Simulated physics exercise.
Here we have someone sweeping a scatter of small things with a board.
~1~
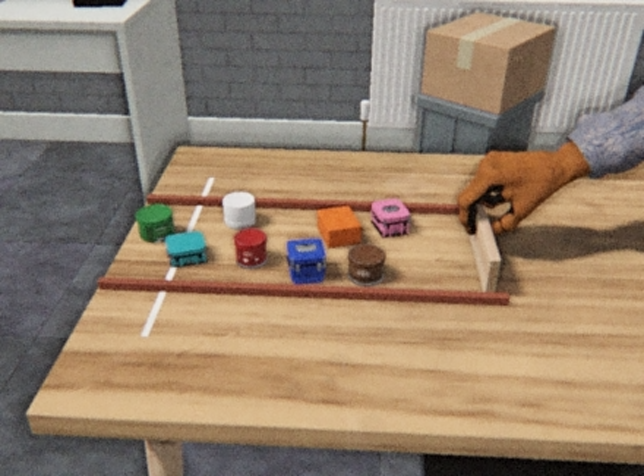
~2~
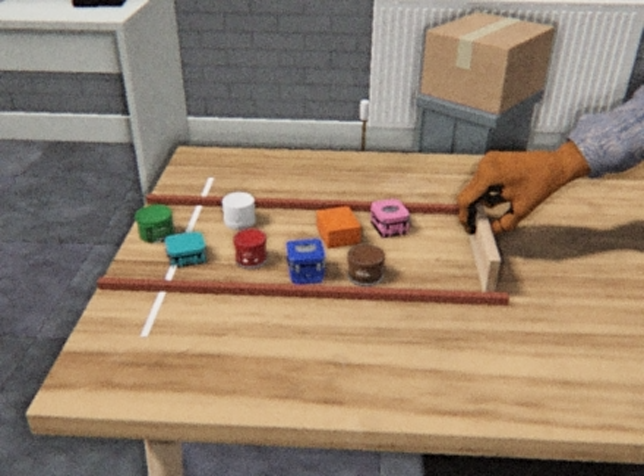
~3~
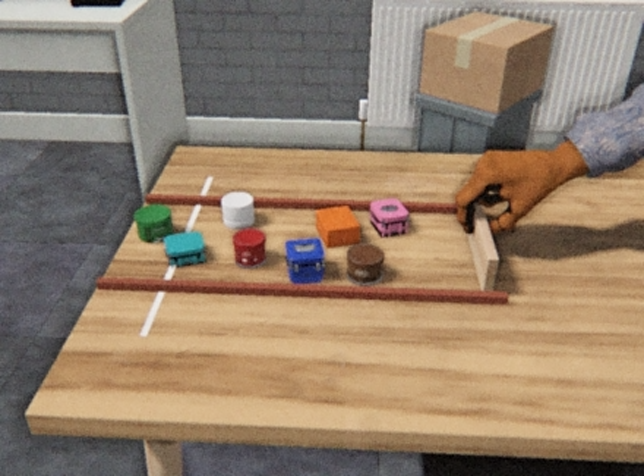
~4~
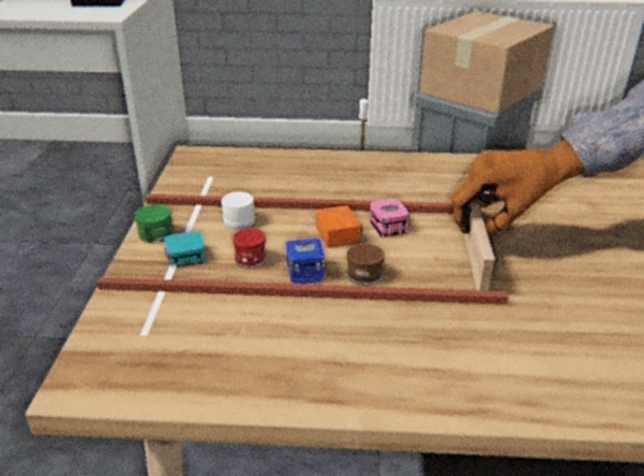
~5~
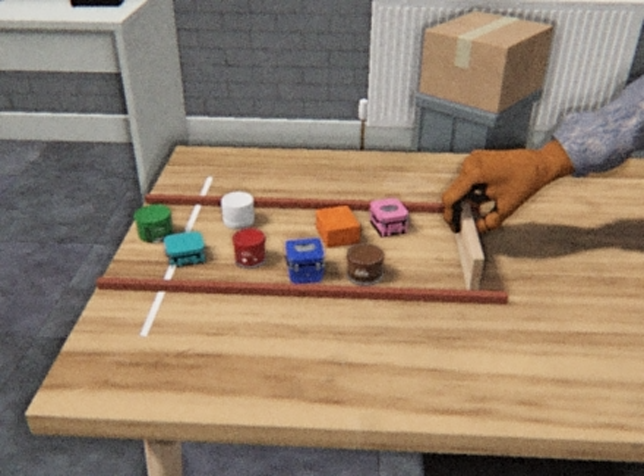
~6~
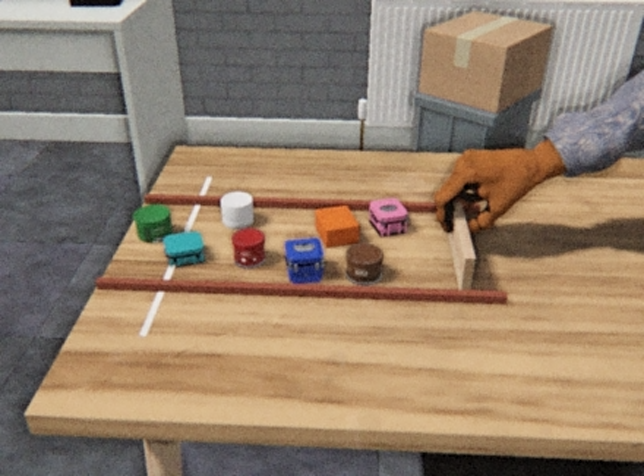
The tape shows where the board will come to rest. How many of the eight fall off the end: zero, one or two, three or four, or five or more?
As it turns out, the number that fall off is one or two.
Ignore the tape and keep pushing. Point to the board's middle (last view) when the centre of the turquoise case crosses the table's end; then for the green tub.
About (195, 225), and (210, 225) for the other.
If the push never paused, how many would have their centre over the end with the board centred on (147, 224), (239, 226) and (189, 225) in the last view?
The counts: 5, 0 and 2.
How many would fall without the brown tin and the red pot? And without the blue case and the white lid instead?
The counts: 0 and 1.
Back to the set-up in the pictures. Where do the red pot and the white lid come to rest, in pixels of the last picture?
Near (128, 225) and (148, 208).
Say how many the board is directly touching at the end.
3 of them.
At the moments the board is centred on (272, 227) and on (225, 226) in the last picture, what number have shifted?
First 7, then 8.
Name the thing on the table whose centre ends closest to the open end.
It is the red pot.
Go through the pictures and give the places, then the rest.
In the first picture, green tub (156, 224); turquoise case (186, 250); white lid (240, 211); board (480, 235); tape (184, 243).
In the second picture, turquoise case (186, 250); brown tin (366, 265).
In the third picture, white lid (238, 211); board (478, 235).
In the fourth picture, green tub (154, 224); orange block (338, 227).
In the fifth picture, turquoise case (185, 250); blue case (305, 260).
In the sixth picture, green tub (153, 224); turquoise case (185, 250); white lid (238, 211); board (457, 233); tape (182, 242).
Soon after, none off yet; green tub at rest near (153, 224); turquoise case at rest near (185, 250); white lid at rest near (238, 211).
After that, none off yet; green tub at rest near (153, 224); turquoise case at rest near (182, 250); white lid at rest near (238, 211).
And then, none off yet; green tub displaced a little near (139, 221); turquoise case displaced about its own width near (142, 247); white lid displaced well along near (186, 209).
In the end, the number that fall off is one or two; gone, turquoise case and green tub.
